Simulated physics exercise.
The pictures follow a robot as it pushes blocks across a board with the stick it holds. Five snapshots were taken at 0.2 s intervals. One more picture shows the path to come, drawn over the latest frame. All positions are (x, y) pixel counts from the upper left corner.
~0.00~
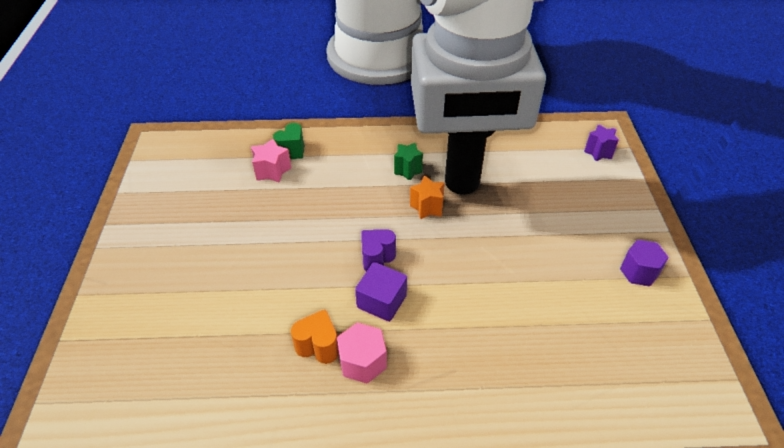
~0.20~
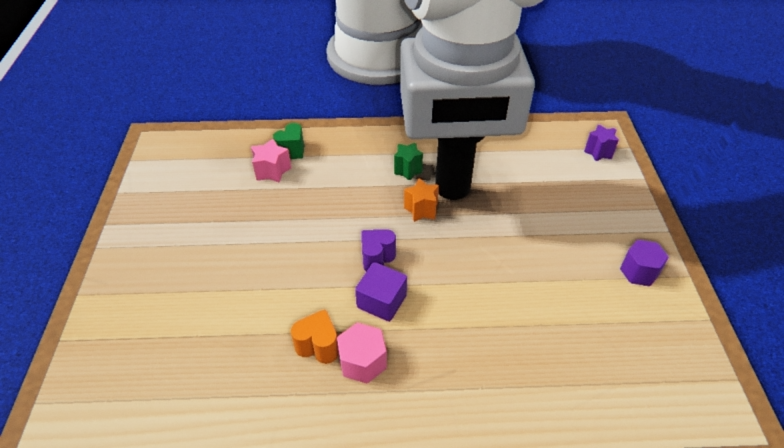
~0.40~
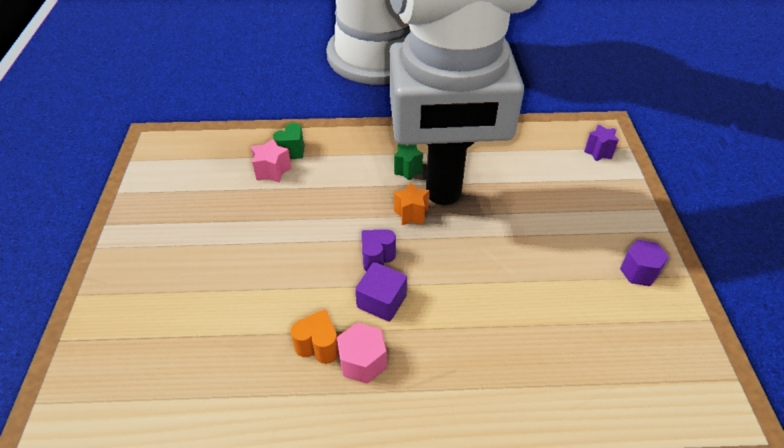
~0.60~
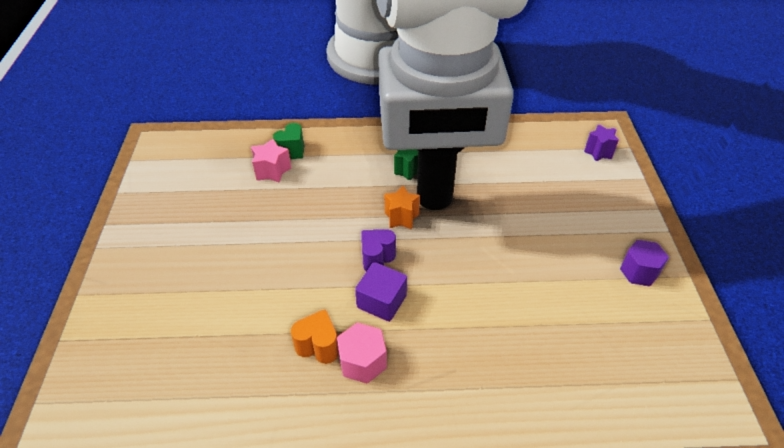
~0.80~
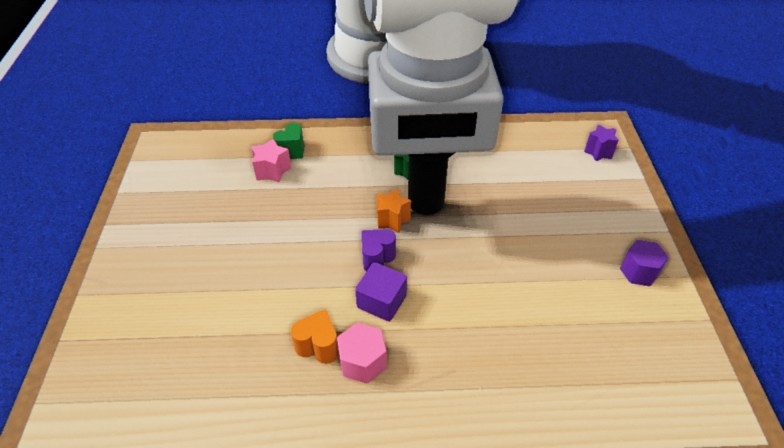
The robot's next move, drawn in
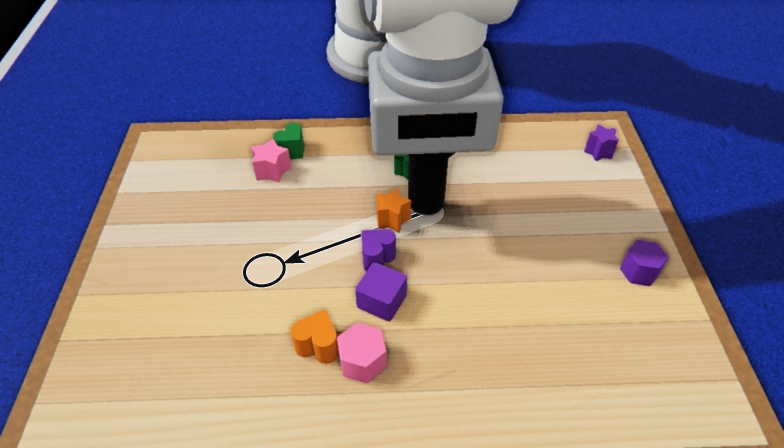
The clip shows a robot arm with a black stick pushing an orange star-shaped block a short way left and slightly toward the viewer across a wooden board, while the purple, pink, green and orange blocks around it stay still.
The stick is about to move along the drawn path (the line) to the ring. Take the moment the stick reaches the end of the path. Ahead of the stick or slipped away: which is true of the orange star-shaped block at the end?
The stick still has it in front.
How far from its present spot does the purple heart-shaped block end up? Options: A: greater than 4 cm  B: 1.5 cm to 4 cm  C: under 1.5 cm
C.
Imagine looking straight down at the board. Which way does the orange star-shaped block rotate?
It ends up turned clockwise.
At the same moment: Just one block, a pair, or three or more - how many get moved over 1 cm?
The number will come to 1.
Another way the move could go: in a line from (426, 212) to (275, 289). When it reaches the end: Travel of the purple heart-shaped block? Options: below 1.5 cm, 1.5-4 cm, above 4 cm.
Goes 1.5 to 4 cm.
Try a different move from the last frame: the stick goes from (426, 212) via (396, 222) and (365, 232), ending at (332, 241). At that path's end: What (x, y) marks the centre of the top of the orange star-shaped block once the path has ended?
That would be at about pixel (297, 229).
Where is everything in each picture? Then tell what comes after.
In the first frame, lower end of the stick (462, 184), tops of blocks, purple heart-shaped block (376, 240), orange star-shaped block (429, 188).
In the second frame, stick (453, 189), orange star-shaped block (423, 191).
In the third frame, stick (444, 194), orange star-shaped block (412, 195).
In the fourth frame, stick (435, 199), orange star-shaped block (402, 198).
In the fifth frame, stick (426, 204), purple heart-shaped block (376, 240), orange star-shaped block (392, 201).
The drawn path runs straight from (426, 212) to (264, 270).
On the path given first. One third of the way, stick (374, 222); orange star-shaped block (341, 218), turned 25° clockwise.
Two thirds of the way, stick (320, 241); orange star-shaped block (285, 237), turned 25° clockwise.
At the end, stick (262, 262); purple heart-shaped block not moved; orange star-shaped block (224, 256), turned 30° clockwise.
